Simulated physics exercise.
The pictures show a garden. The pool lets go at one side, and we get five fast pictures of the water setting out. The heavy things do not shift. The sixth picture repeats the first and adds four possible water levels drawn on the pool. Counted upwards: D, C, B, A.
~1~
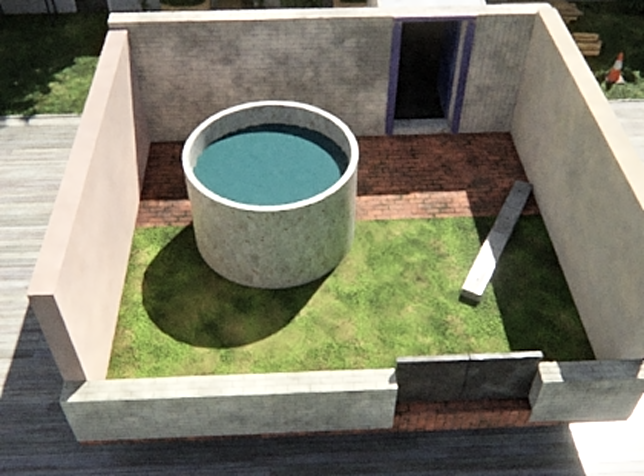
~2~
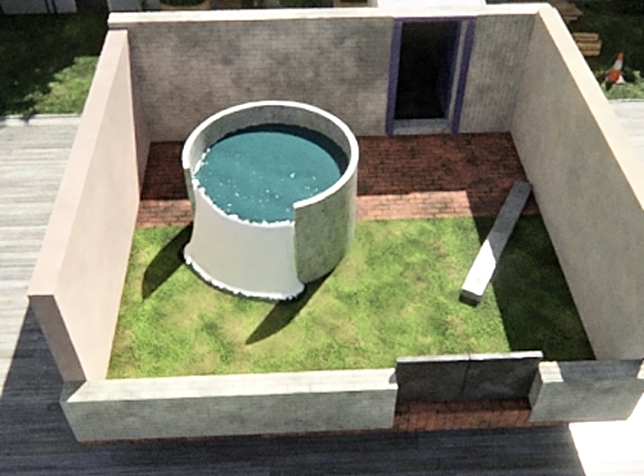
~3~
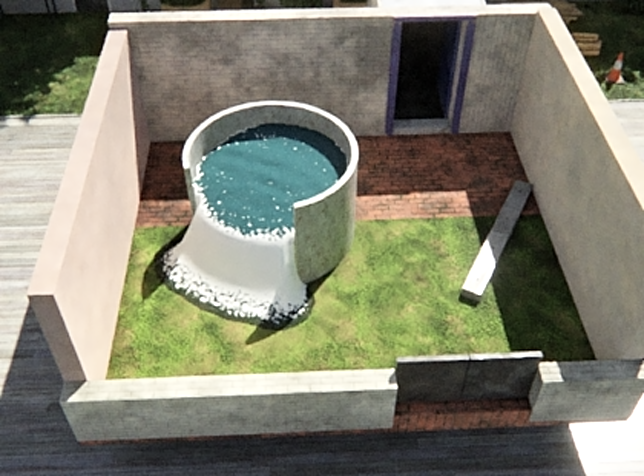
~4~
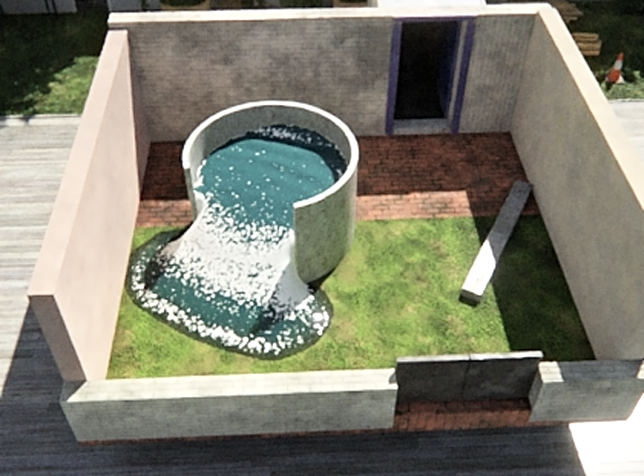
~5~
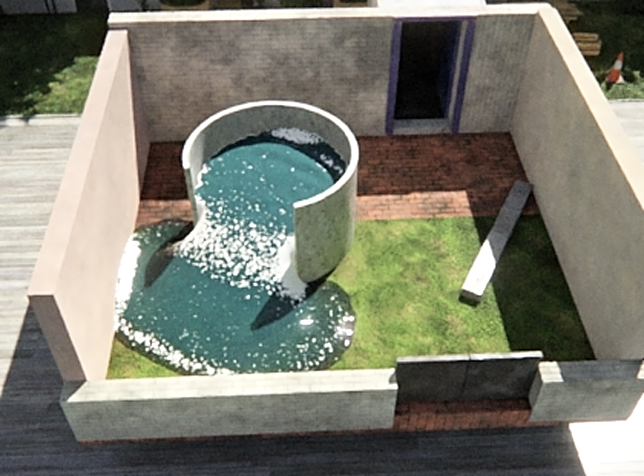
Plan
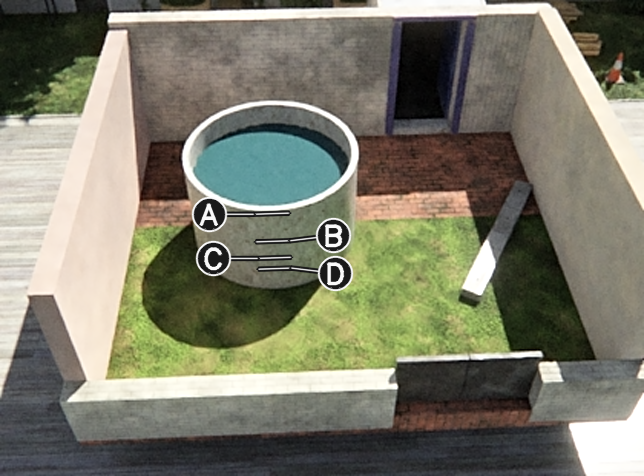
Walled garden with a round concrete pool, its front side opening and teal water pouring out, spreading in foam across the grass.
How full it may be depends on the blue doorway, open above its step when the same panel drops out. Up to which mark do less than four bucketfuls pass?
Take B.
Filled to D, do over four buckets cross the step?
No, that is safe.
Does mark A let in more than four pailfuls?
Yes, it does.
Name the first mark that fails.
The answer is A.
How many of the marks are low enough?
Three of the four.
In white, A at (271, 213); B at (273, 241); C at (274, 257); D at (274, 268); from the bottom up D, C, B, A.
For mark A, about 13 bucketfuls get in.
For mark B, a bucket or two gets in.
For mark C, nothing gets over.
For mark D, nothing gets over.
